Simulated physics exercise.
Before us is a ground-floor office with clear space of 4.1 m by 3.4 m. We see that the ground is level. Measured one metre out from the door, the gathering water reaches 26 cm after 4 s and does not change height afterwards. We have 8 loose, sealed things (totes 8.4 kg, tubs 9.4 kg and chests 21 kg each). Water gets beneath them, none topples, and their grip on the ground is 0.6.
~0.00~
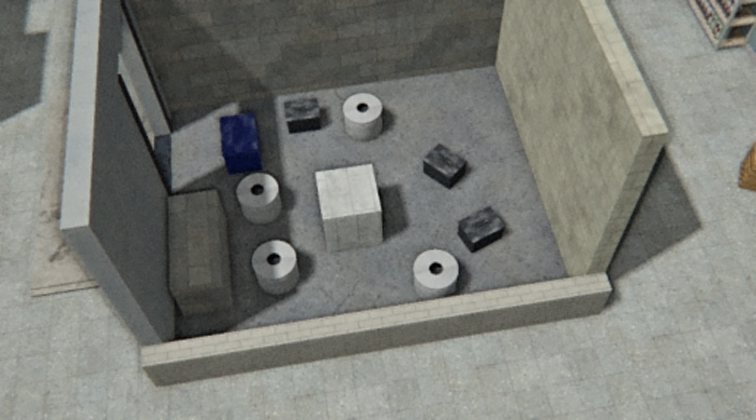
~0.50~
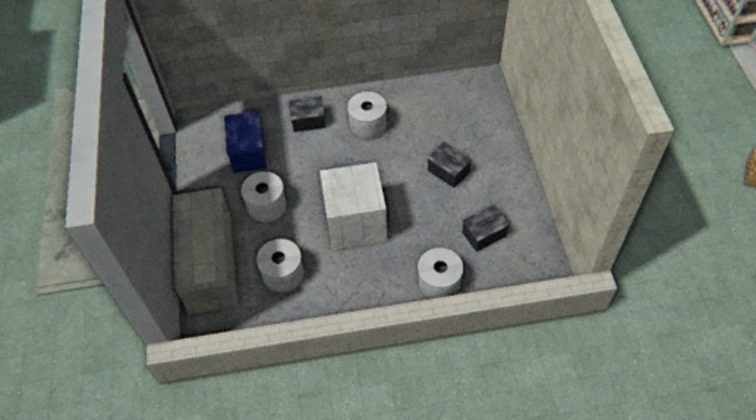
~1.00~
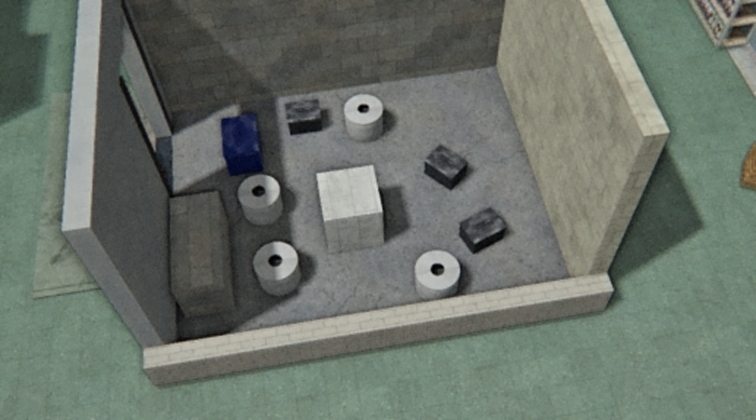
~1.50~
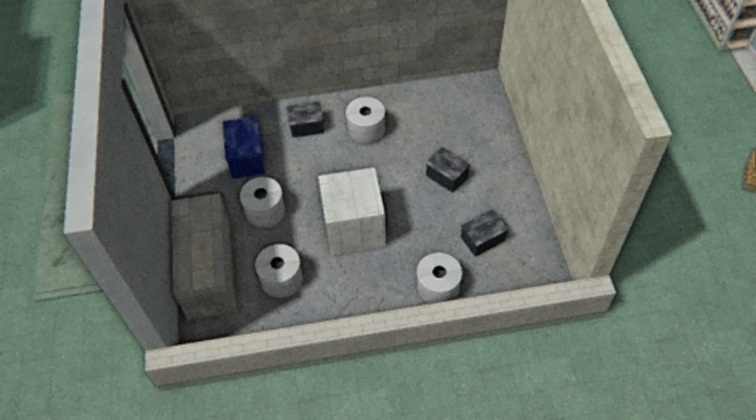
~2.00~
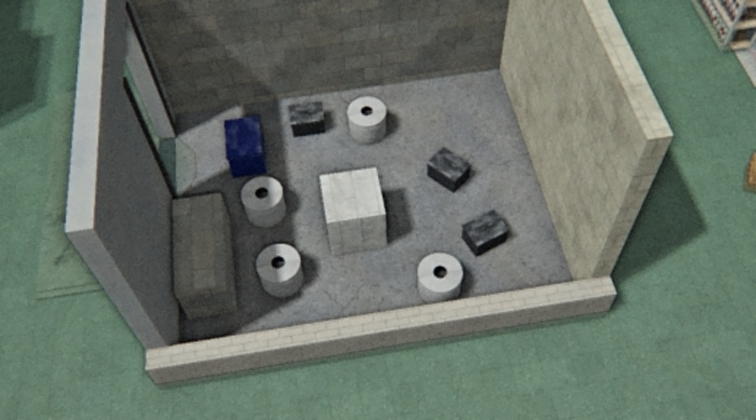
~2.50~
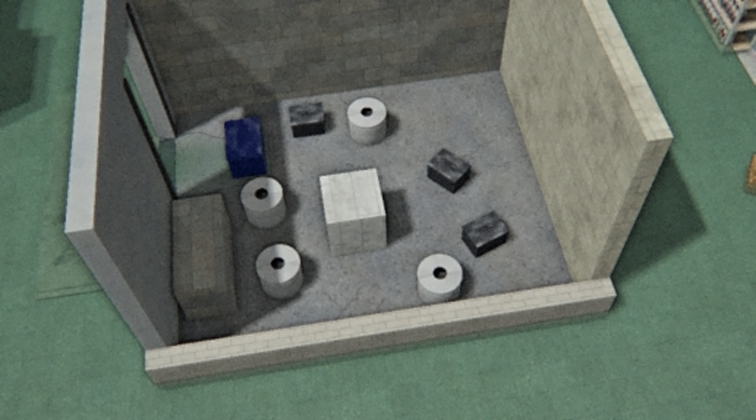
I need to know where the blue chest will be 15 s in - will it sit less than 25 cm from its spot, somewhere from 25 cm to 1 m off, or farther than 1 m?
It will be farther than 1 m off.
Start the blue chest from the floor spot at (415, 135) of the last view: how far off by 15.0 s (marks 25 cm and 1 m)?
So it journeys a long way.
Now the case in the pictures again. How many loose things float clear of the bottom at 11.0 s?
At that time, 8.
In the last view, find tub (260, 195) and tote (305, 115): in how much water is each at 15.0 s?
Roughly 16 and 18 cm.
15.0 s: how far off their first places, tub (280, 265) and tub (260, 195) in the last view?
They sit 200 cm and 150 cm away, in the order given.
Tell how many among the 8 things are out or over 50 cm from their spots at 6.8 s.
Tally at that time: 4.
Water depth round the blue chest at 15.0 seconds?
Close to 17 centimetres.
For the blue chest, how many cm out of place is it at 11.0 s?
About 300 cm by then.
After 3.5 s the blue chest is near (255, 135), 0.1 m from its start, aground; 0 afloat.
After 6.8 s the blue chest is near (384, 138), 1.6 m from its start, aground; 2 afloat.
After 11.0 s the blue chest is near (433, 272), 2.8 m from its start, afloat; 8 afloat.
After 15.0 s the blue chest is near (252, 264), 1.7 m from its start, afloat; 8 afloat.
